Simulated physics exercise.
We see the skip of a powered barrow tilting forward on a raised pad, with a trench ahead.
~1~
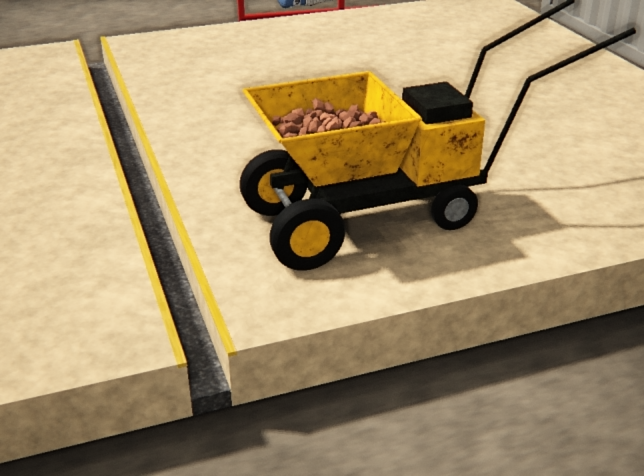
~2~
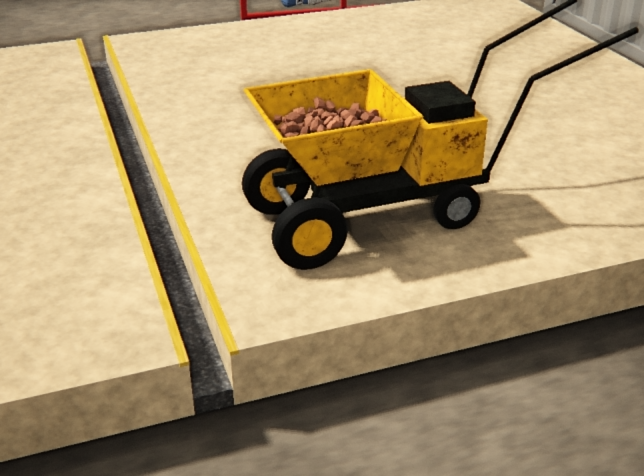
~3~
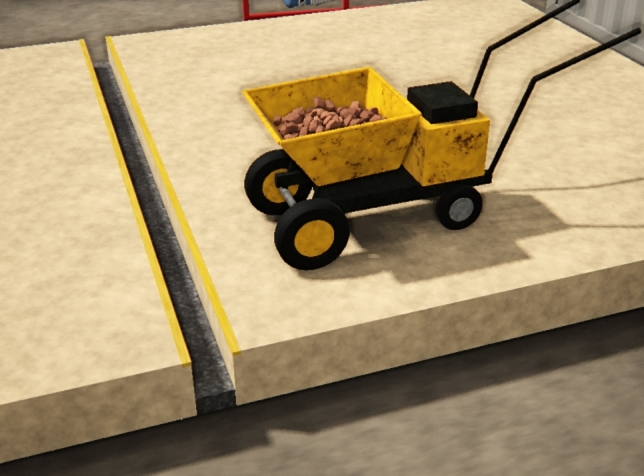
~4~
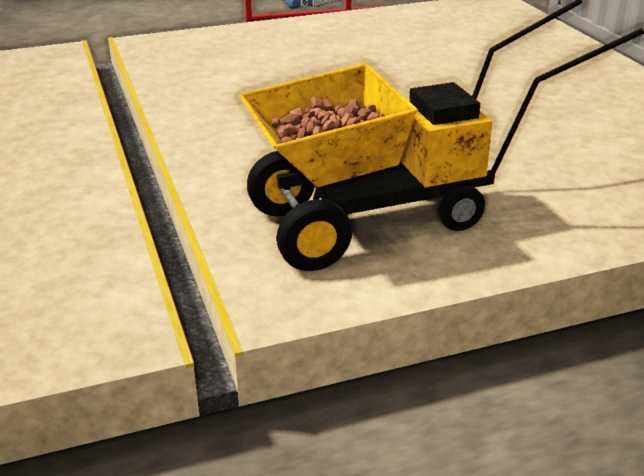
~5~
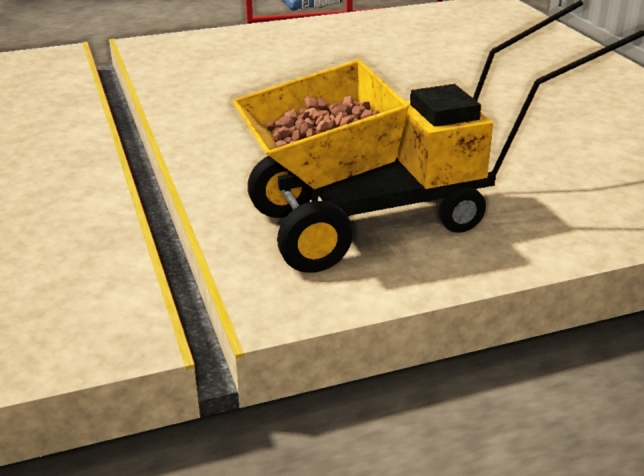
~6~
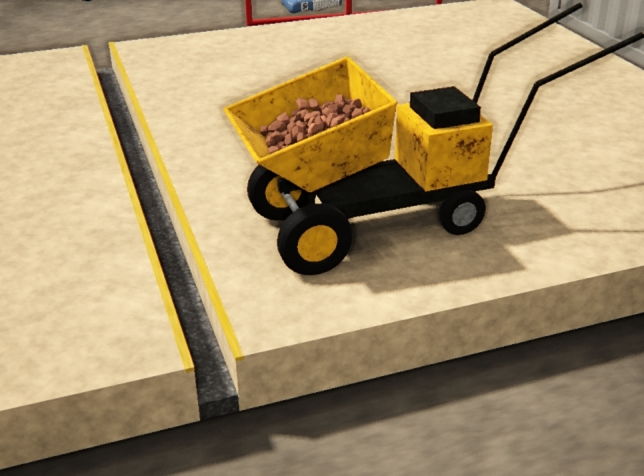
A yellow powered barrow stands near a trench as its rubble-filled skip gradually tilts forward.
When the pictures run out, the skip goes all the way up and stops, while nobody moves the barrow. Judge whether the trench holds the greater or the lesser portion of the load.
The trench will hold the main part of the load.
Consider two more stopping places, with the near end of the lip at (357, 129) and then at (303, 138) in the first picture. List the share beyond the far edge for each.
About 0 percent at the first place and about 0 percent at the second.
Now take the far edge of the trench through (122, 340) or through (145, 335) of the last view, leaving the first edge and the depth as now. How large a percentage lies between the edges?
Near 100 % and 100 %.
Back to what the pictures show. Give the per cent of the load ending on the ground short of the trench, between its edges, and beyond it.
Short 0, between 75, beyond 25 %.
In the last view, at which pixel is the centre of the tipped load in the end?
Around (173, 280).
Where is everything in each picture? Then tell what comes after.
In the first frame, lip of the skip at (281, 141), level; top of the load at (336, 127), lumps of rubble; first edge of the trench at (217, 314); far edge at (169, 324), the trench under half as wide as the skip, and about as deep as wide.
In the second frame, lip of the skip at (282, 141), level; top of the load at (337, 126).
In the third frame, lip of the skip at (280, 143), tipped barely; top of the load at (336, 126).
In the fourth frame, lip of the skip at (276, 147), tipped a little; top of the load at (347, 120).
In the fifth frame, lip of the skip at (269, 153), tipped a little; top of the load at (347, 128).
In the sixth frame, lip of the skip at (259, 162), tipped clearly; top of the load at (344, 119); first edge of the trench at (224, 319); far edge at (177, 329).
Soon after the last picture, skip tipped steeply; all in the skip.
A little later, skip tipped right over; nearly all in the skip; a small part in or heaped over the trench.
Later still, skip tipped right over; about a quarter in the skip; about half in or heaped over the trench; about a quarter beyond it.
By the end, skip tipped right over; most in or heaped over the trench; about a quarter beyond it.
